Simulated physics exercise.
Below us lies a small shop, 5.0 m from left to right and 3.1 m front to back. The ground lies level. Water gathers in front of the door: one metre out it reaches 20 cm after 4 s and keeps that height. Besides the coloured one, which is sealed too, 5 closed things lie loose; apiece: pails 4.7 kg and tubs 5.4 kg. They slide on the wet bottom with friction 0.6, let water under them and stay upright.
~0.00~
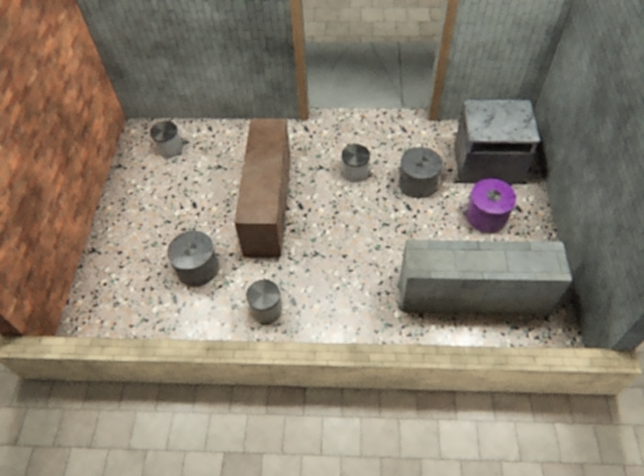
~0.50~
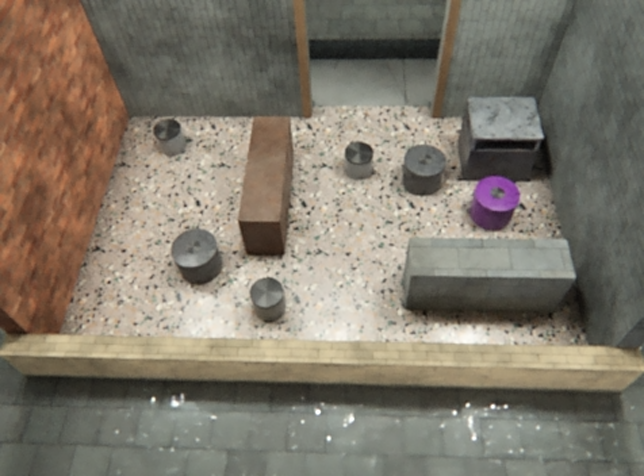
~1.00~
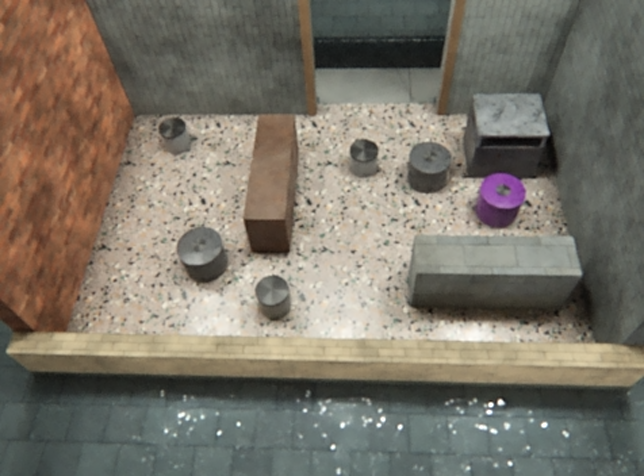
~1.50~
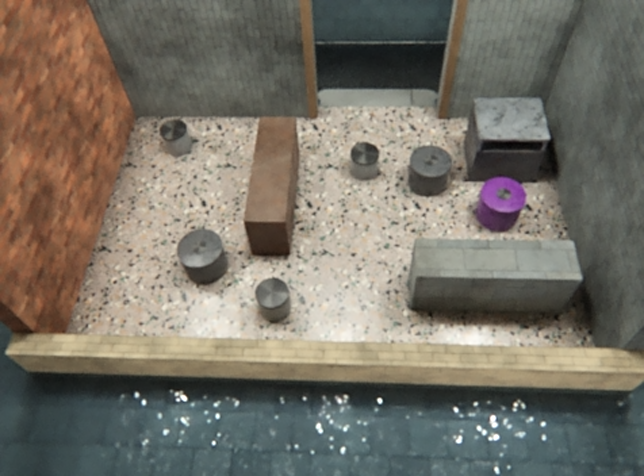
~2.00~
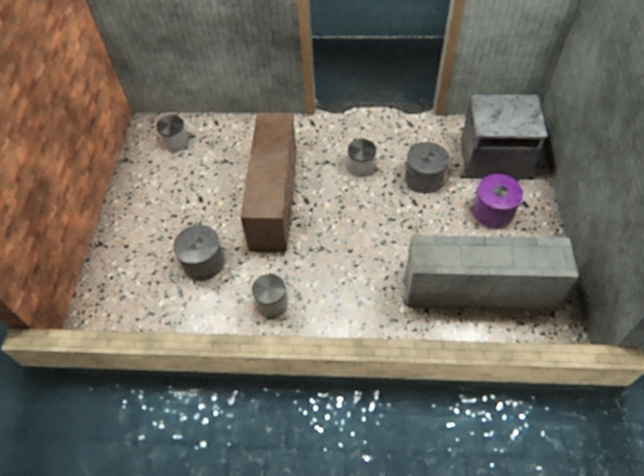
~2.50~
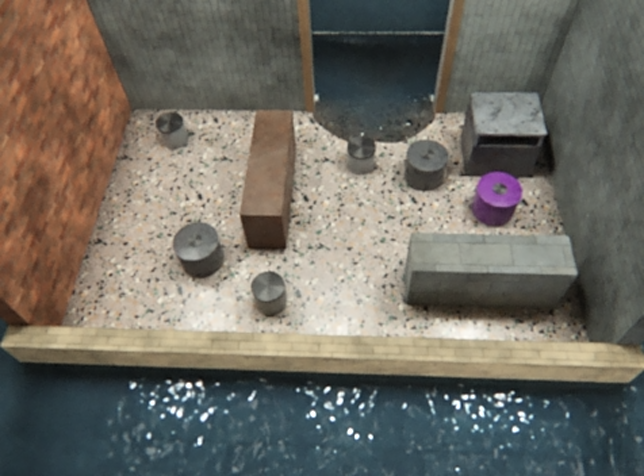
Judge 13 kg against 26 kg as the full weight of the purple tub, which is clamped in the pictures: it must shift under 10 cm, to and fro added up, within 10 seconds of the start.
For it, only the larger load is enough.
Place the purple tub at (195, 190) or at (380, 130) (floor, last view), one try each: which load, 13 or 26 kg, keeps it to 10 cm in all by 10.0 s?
In that order: Either load holds; neither is enough.
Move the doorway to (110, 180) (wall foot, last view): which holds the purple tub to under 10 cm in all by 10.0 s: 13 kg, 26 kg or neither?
In that case the lower weight is enough.
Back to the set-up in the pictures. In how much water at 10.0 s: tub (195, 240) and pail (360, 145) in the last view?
About 2 and 7 cm.
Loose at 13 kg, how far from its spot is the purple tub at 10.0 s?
Roughly 20 cm.
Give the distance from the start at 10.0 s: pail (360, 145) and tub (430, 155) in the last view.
In that order: 250 cm, 120 cm.
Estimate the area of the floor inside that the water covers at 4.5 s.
Roughly 5.0 m2.
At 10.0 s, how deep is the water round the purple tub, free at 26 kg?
About 10 cm.
After 3.5 s the purple tub would be 0 cm from its start with 13 kg and 0 cm from its start with 26 kg; 0 cm of water round it then.
After 4.5 s the purple tub would be 0 cm from its start with 13 kg and 0 cm from its start with 26 kg; 2 cm of water round it then.
After 7.0 s the purple tub would be 1 cm from its start with 13 kg and 0 cm from its start with 26 kg; 7 cm of water round it then.
After 10.0 s the purple tub would be 23 cm from its start with 13 kg and 0 cm from its start with 26 kg; 10 cm of water round it then.
